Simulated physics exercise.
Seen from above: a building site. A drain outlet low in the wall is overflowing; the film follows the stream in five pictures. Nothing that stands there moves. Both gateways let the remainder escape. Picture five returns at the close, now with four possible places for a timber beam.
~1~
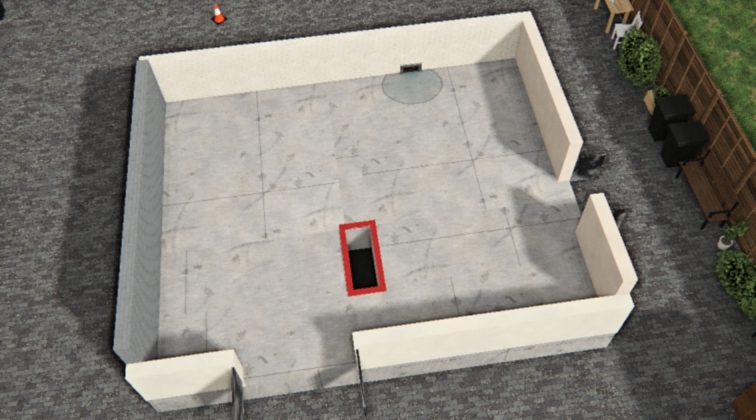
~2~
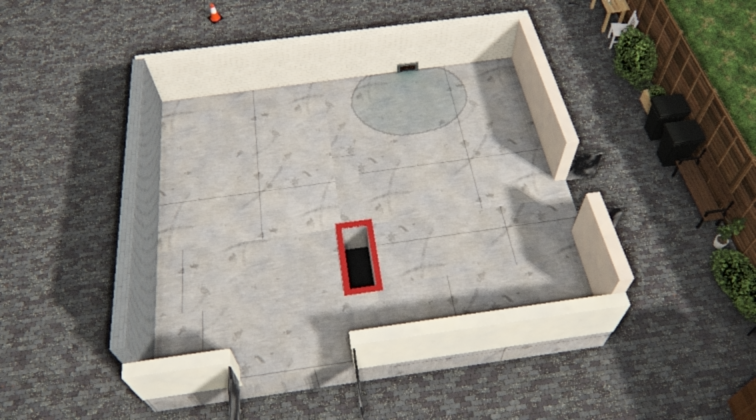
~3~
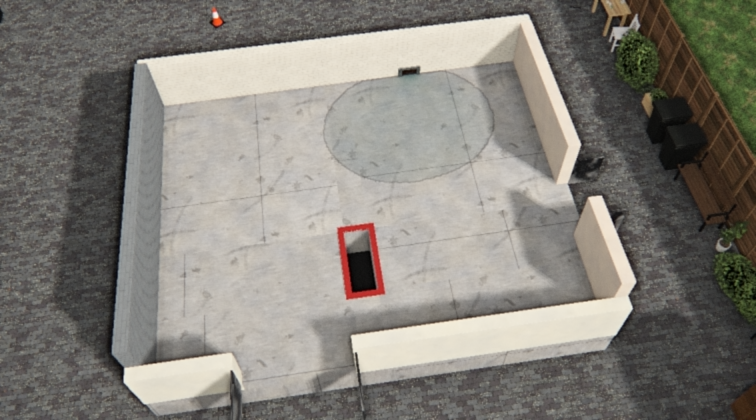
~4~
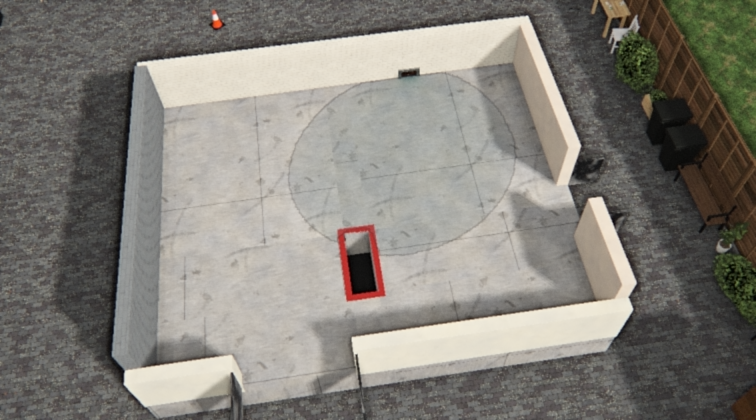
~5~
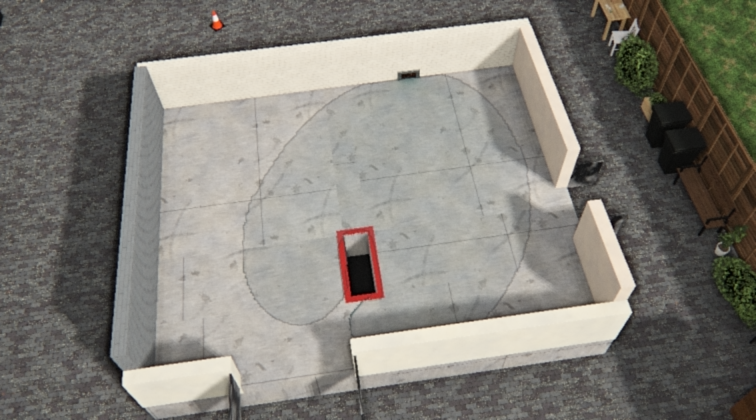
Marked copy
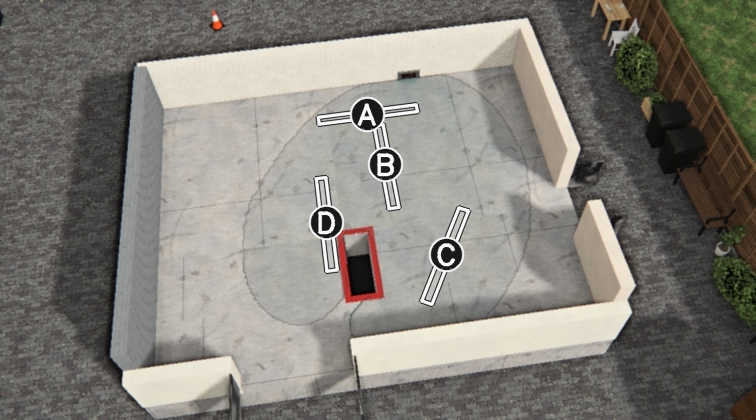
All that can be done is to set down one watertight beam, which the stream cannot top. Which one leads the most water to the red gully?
Go for D.
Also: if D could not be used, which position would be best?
That would be C.
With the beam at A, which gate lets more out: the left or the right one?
The left one.
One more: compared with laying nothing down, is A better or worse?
It is worse.
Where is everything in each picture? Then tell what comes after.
Outfall at (411, 68); red gully at (362, 257); open gate at (299, 360); open gate at (566, 206); water covers 2 % of the ground and shows as far out as (398, 99); red gully still dry.
Water covers 7 % of the ground and shows as far out as (369, 125); red gully still dry.
Water covers 16 % of the ground and shows as far out as (389, 179); red gully still dry.
Water covers 30 % of the ground and shows as far out as (389, 249); red gully taking water.
Water covers 47 % of the ground and shows as far out as (301, 321); red gully taking water.
On the marked copy, A from (318, 120) to (416, 108); B from (394, 208) to (378, 125); C from (426, 302) to (463, 209); D from (332, 270) to (321, 178).
With A, about 10 % of the stream runs into the red gully, about 89 % out by the gates.
With B, about 16 % of the stream runs into the red gully, about 81 % out by the gates.
With C, about 32 % of the stream runs into the red gully, about 65 % out by the gates.
With D, about 44 % of the stream runs into the red gully, about 52 % out by the gates.
